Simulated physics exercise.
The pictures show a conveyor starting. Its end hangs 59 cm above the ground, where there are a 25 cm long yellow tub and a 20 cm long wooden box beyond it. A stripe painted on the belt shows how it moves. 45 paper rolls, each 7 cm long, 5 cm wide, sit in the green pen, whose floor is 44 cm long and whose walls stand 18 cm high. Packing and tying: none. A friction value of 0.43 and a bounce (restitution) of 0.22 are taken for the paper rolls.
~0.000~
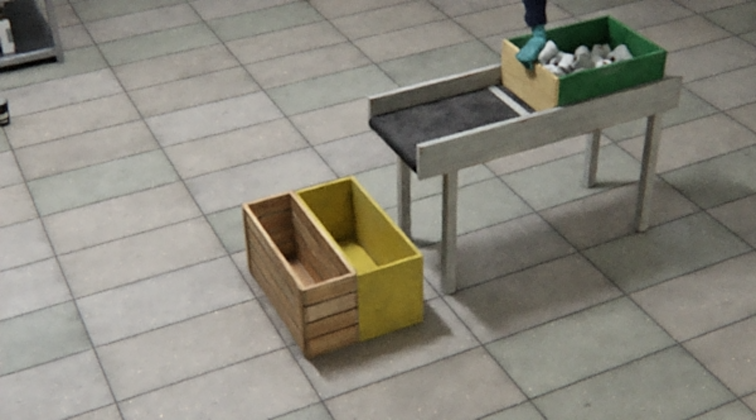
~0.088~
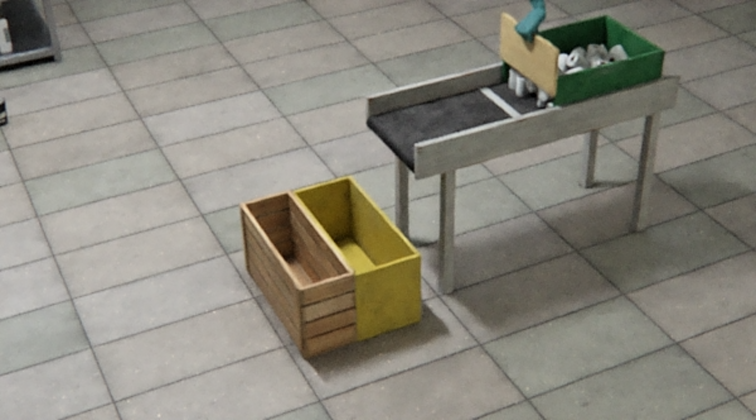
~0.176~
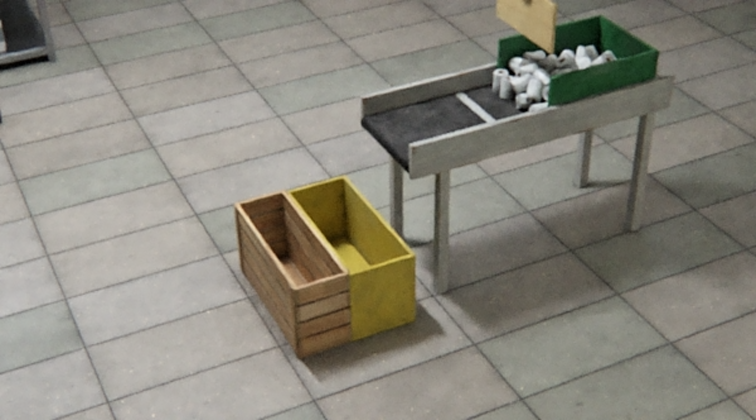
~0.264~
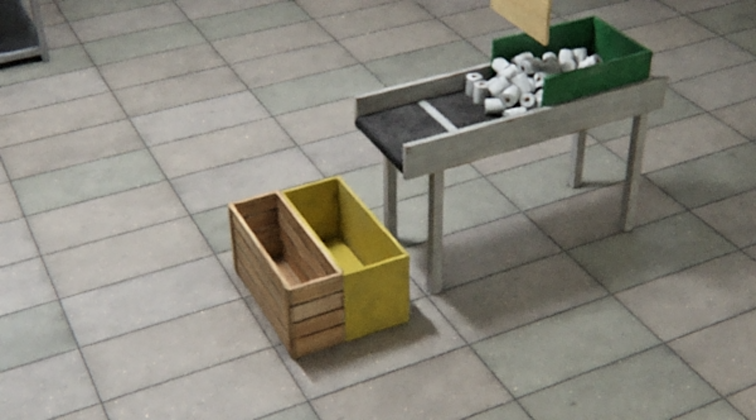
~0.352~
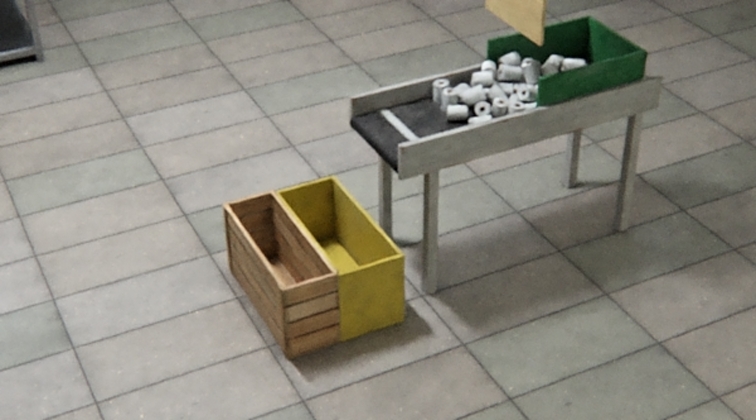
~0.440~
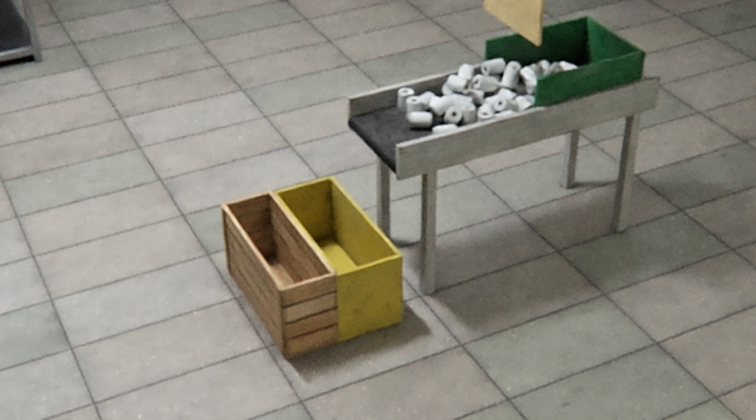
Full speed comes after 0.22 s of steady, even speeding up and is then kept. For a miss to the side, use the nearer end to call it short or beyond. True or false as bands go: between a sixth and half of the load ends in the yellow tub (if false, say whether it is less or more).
False, less than a sixth.
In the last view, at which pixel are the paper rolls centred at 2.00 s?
(283, 289).
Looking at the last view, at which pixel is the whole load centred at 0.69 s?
Somewhere around pixel (417, 120) in the last view.
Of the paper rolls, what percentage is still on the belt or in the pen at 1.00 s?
Roughly 20 per cent.
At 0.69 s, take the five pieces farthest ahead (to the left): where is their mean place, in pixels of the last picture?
I'd put them at about (321, 153).
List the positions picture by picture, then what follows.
In the first frame (places track the rim corner closest to us here; the camera pans a little), green pen (559, 78); yellow tub (360, 274); belt travel 0 cm; all still inside.
In the second frame, green pen (556, 78); belt travel 3 cm.
In the third frame, green pen (551, 78); belt travel 11 cm; 2 out, the lowest roll at (501, 81).
In the fourth frame, green pen (545, 78); belt travel 24 cm; 8 out.
In the fifth frame, green pen (540, 78); belt travel 37 cm; 16 out, the lowest roll at (481, 124).
In the sixth frame, green pen (538, 78); yellow tub (340, 274); belt travel 51 cm; 22 out, the lowest roll at (425, 103).
After 0.69 s, 3 still in the green pen, 31 on the belt and 11 in the air.
After 1.00 s, 19 in the wooden box, 8 on the belt and 18 in the air.
After 1.44 s, 1 in the yellow tub, 39 in the wooden box, 1 on the belt, 1 on the ground beyond the wooden box and 3 in the air.
When it is over (at 2.00 s), 3 in the yellow tub, 40 in the wooden box and 2 on the ground beyond the wooden box. Asked share, 3 of 45, 7 per cent.
